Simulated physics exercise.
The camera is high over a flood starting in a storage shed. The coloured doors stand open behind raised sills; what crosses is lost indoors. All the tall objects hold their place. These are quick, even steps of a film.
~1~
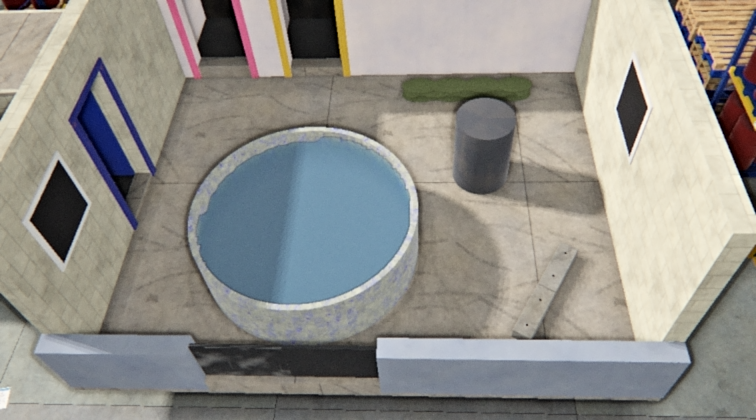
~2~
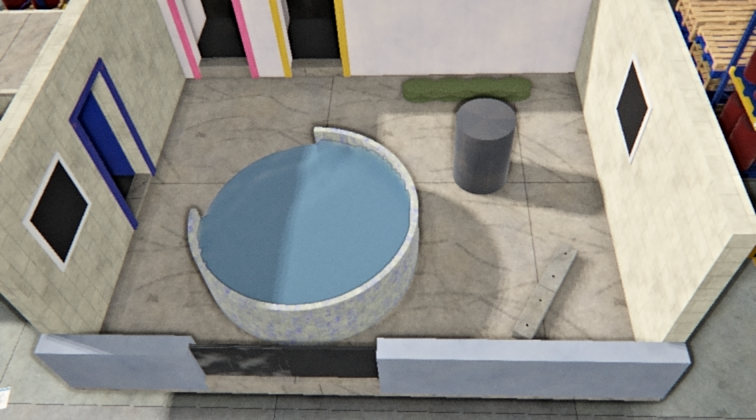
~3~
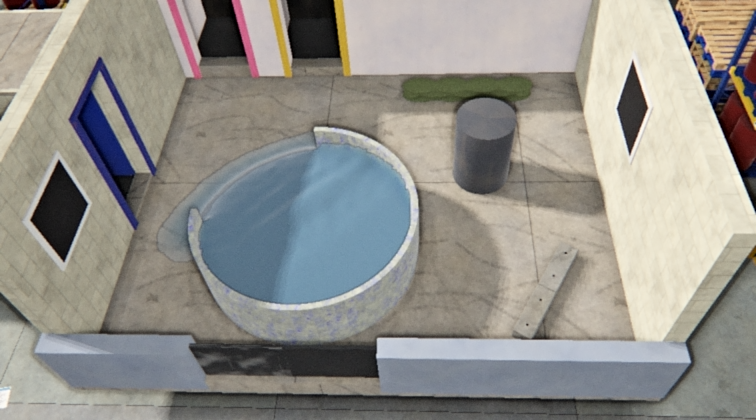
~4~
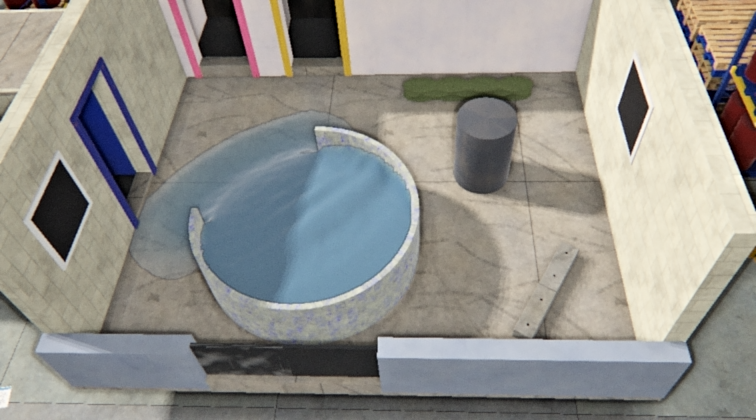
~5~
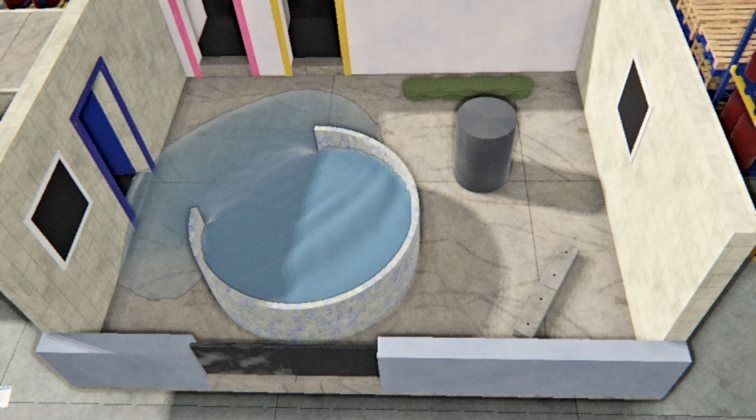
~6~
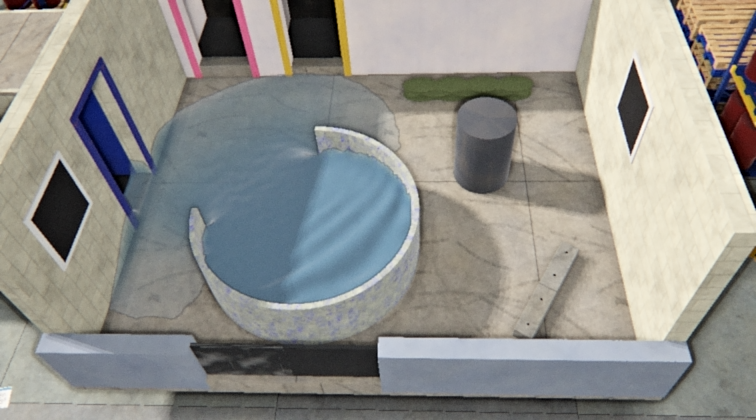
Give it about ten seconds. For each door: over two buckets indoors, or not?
In the end: The blue door takes more than that; the yellow door takes more than that; the pink door takes more than that.
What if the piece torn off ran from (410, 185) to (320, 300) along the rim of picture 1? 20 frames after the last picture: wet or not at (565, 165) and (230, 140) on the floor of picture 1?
One after the other: Wet, dry.
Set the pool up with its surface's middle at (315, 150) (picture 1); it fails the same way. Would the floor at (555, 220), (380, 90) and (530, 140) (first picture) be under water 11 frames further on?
One after the other: Dry, covered, clear.
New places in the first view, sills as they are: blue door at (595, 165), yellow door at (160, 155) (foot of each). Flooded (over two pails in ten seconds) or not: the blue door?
My reading: The blue one floods.
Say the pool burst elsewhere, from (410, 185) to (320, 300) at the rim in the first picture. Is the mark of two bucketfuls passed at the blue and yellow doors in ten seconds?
Then: The blue one lets more in; the yellow one lets less in.
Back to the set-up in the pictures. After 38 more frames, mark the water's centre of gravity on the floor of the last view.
Near (333, 180).
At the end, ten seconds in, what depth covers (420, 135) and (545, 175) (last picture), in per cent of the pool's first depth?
Roughly 10 and 12 per cent, in turn.
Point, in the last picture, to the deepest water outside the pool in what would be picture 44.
At about (567, 74).
A moment on, water covers 40 % of the floor; the blue door far over two buckets in, the yellow door under two buckets in, the pink door under two buckets in.
Next, water covers 45 % of the floor; the blue door far over two buckets in, the yellow door over two buckets in, the pink door far over two buckets in.
Then, water covers 60 % of the floor; the blue door far over two buckets in, the yellow door over two buckets in, the pink door far over two buckets in.
Later, water covers 95 % of the floor; the blue door far over two buckets in, the yellow door far over two buckets in, the pink door far over two buckets in.
In the end, water covers 95 % of the floor; the blue door far over two buckets in, the yellow door far over two buckets in, the pink door far over two buckets in.
